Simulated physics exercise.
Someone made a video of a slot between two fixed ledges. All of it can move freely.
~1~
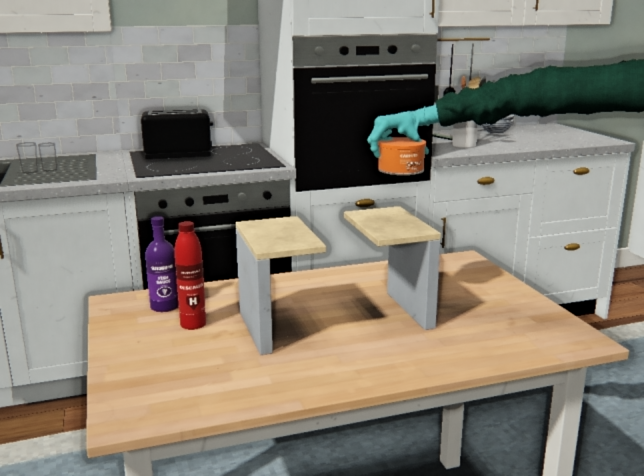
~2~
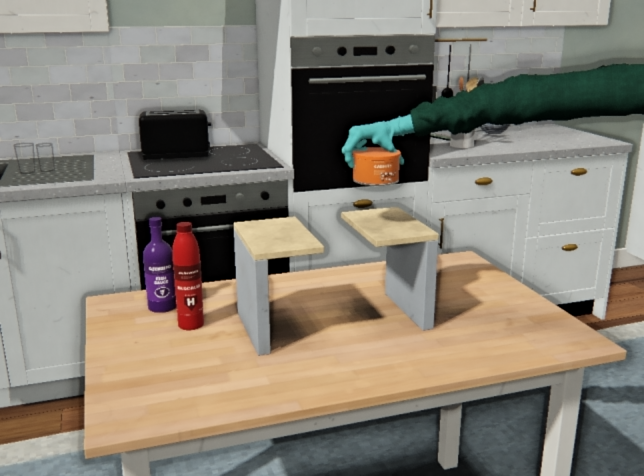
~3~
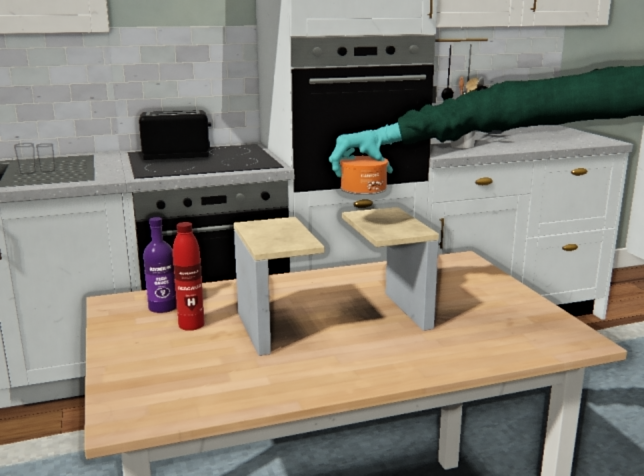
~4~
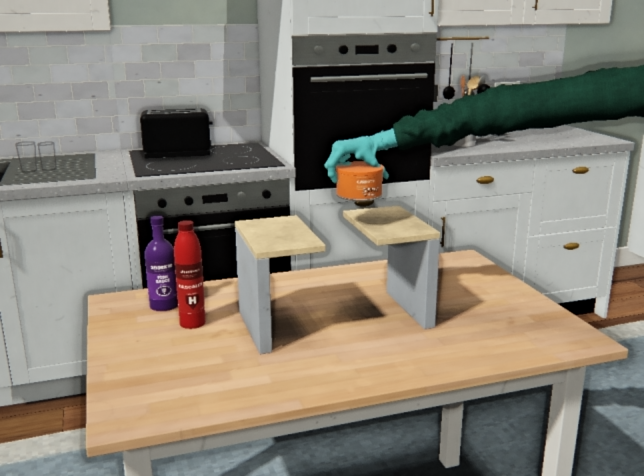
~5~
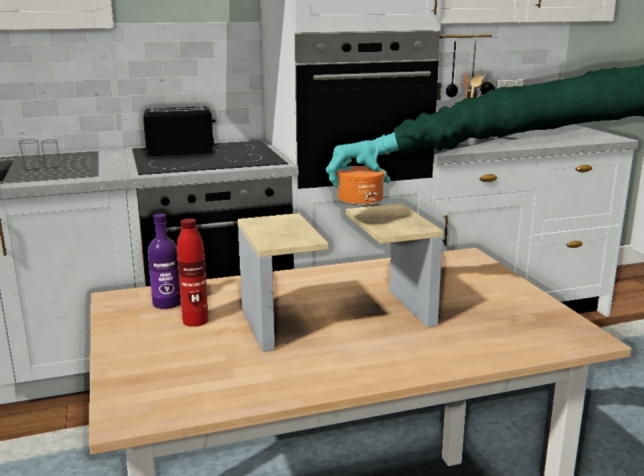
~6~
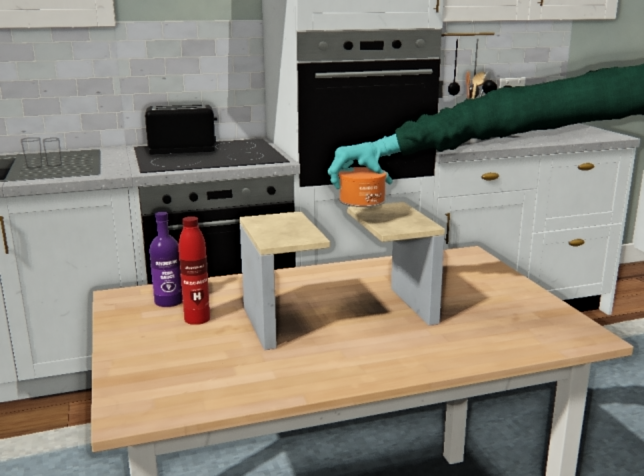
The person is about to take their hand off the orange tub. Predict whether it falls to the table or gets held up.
Falls to the table.
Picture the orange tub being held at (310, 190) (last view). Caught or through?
Let go there, it does not get through.
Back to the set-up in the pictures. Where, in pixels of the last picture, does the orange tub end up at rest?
Around (373, 299).
Then, 0.50 s later than the last frame, orange tub on its side near (339, 258).
Then, 0.60 s later than the last frame, orange tub tilted by 73° near (339, 291).
When it is over, moved from the start, orange tub; the other 2 as before. End places, in pixels of the last picture, orange tub near (373, 299). The tub reaches the table.
